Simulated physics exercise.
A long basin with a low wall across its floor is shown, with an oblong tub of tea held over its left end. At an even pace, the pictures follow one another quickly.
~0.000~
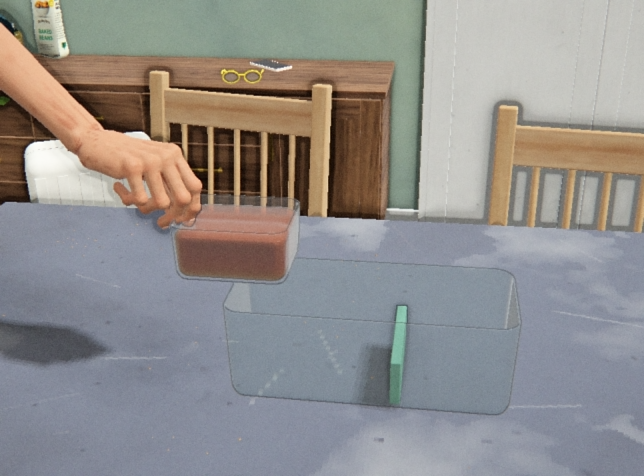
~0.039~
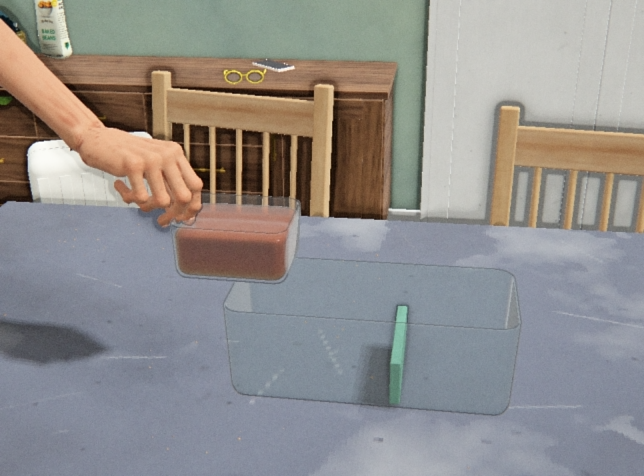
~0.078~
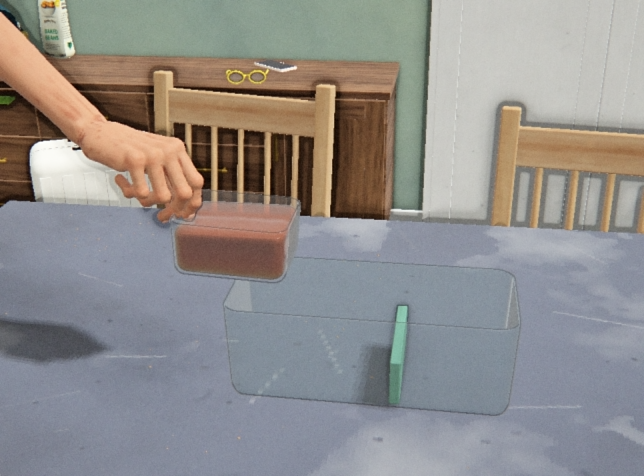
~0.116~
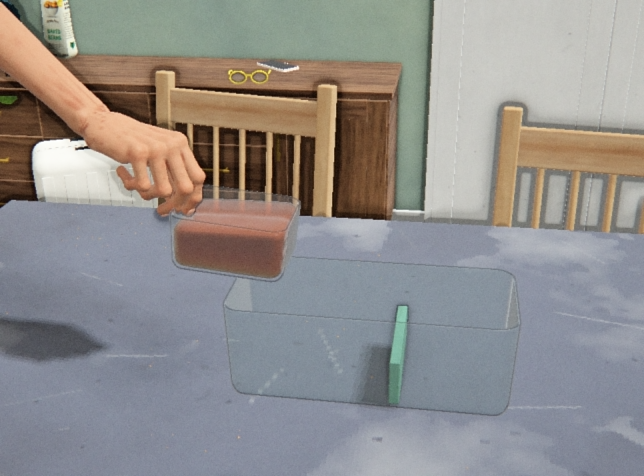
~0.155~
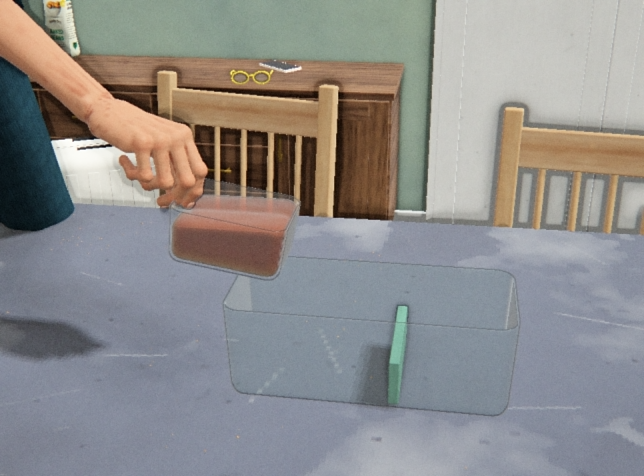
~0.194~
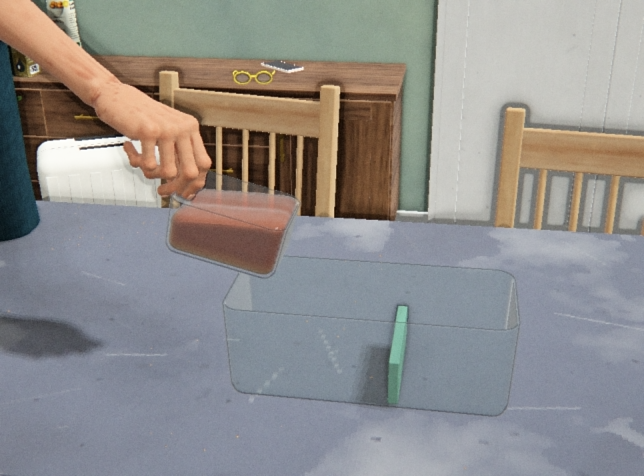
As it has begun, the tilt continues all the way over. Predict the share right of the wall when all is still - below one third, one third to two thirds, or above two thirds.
The share that settles right of the wall is smaller than one third, as I see it.
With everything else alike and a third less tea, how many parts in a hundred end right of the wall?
0 %.
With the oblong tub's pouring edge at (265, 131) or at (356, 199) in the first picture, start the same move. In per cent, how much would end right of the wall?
Roughly 30 in a hundred the first time and 85 in a hundred the second.
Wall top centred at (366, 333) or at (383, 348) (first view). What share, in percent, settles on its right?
The first position gives around 75 percent, the second around 60 percent.
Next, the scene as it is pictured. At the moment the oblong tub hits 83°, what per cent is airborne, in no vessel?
Share out of both vessels: Approx. 45 %.
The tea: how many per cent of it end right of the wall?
About 20 percent.
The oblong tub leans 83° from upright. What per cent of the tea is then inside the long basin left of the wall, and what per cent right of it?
Left part close to 15 in a hundred, right part close to 0.
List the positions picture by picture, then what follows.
The first frame shows tilt 0°; pouring edge (293, 218); surface from (185, 217) to (293, 223); the long basin's rim runs from (235, 283) to (517, 300); the wall's top is at (399, 334).
The second frame shows tilt 1°; pouring edge (294, 217); surface from (185, 216) to (293, 222).
The third frame shows tilt 2°; pouring edge (294, 217); surface from (186, 214) to (293, 220).
The fourth frame shows tilt 5°; pouring edge (293, 217); surface from (185, 212) to (293, 217).
The fifth frame shows tilt 9°; pouring edge (293, 217); surface from (184, 207) to (293, 214).
The sixth frame shows tilt 14°; pouring edge (293, 217); surface from (182, 202) to (293, 210); 1 per cent is over the edge.
A moment on, the oblong tub is tipped on its side and 40 per cent is still to pour, 16 is left of the wall and 0 right of it.
Next, the oblong tub is tipped right over and 2 per cent is still to pour, 73 is left of the wall and 19 right of it.
Then the oblong tub is tipped right over and 0 per cent is still to pour, 80 is left of the wall and 17 right of it.
Later the oblong tub is tipped right over and 0 per cent is still to pour, 80 is left of the wall and 18 right of it.
In the end 80 per cent lies left of the wall, 18 right of it and 2 outside.
